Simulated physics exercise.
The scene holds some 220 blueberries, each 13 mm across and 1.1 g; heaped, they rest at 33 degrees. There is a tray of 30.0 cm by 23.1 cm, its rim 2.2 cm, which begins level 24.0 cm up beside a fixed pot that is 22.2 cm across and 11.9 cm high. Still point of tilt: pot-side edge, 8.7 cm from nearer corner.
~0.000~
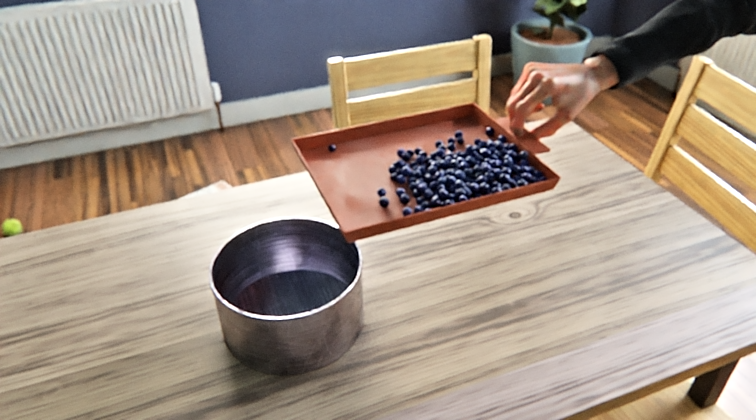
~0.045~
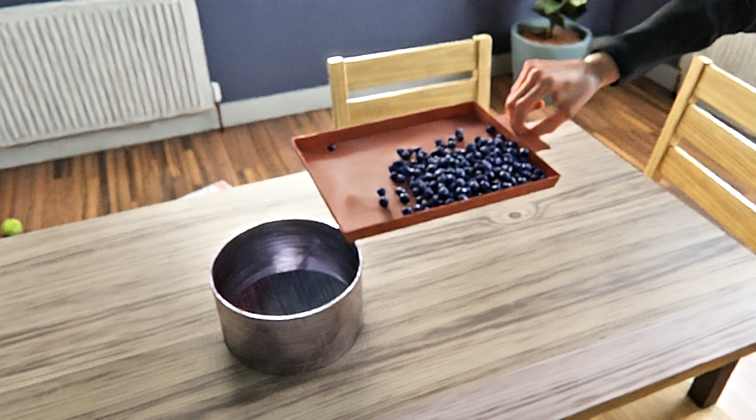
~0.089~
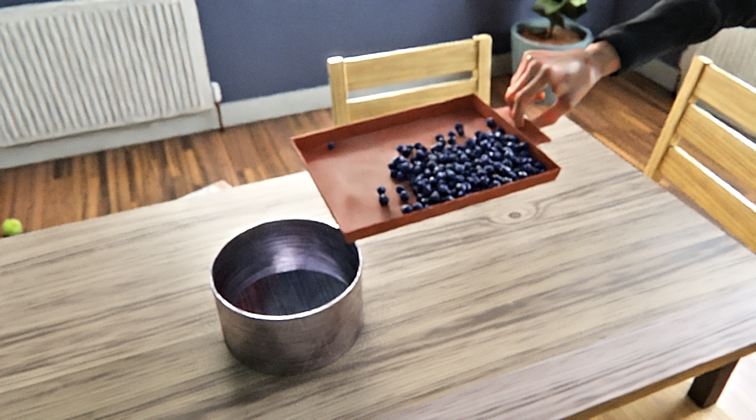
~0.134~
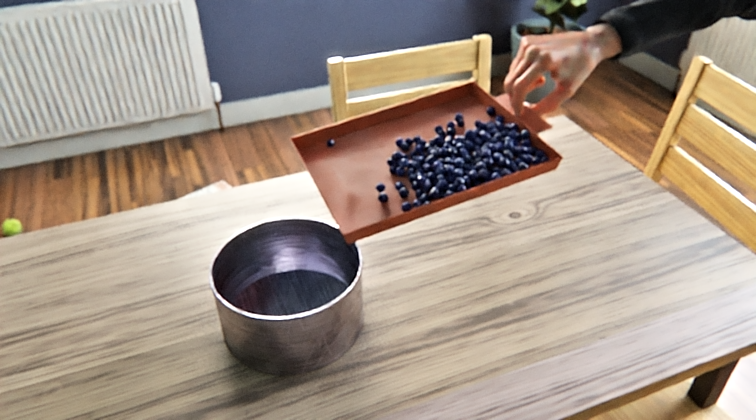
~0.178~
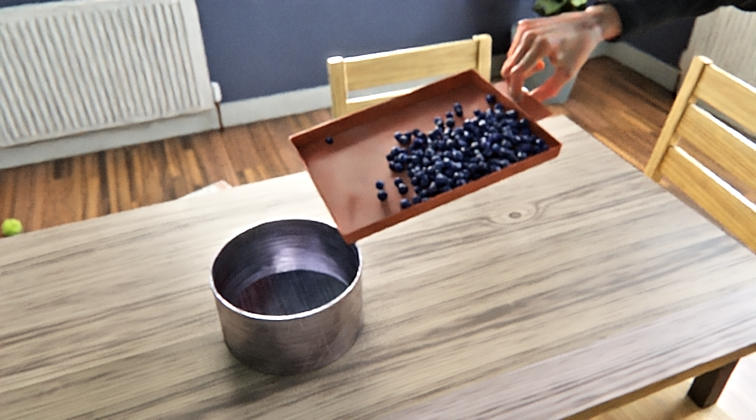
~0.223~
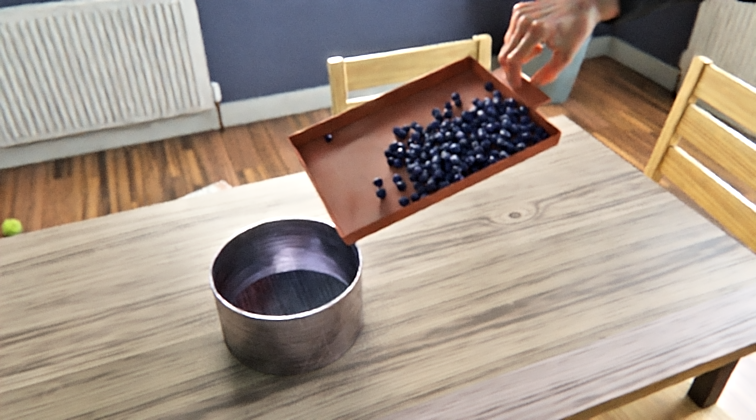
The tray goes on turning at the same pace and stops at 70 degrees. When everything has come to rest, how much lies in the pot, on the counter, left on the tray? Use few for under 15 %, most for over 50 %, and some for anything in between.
Pot: Some, counter: Some, left on the tray: Some.
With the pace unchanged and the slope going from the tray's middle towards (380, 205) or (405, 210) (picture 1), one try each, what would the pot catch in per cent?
Around 10 % for the first direction, around 0 % for the second.
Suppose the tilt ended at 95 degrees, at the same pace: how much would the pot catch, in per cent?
Around 60 in a hundred.
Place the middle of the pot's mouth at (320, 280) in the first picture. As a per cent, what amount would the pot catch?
40 %.
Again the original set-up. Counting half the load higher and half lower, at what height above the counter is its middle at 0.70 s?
Median height: Approx. 28 cm.
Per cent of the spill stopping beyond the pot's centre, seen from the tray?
About 90 percent of the spill.
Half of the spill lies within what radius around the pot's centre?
That comes to near 22 cm.
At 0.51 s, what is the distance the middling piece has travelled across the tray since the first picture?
It has moved some 5 cm from its start.
After 0.51 s, tilt 43 degrees; the tray holds 100 %, the pot 0 %.
After 0.70 s, tilt 61 degrees; the tray holds 95 %, the pot 0 %.
Then, at 1.01 s, tilt 70 degrees; the tray holds 45 %, the pot 30 %.
In the end, at 1.9 s, pot 30 %, counter 25 %, tray 40 %.
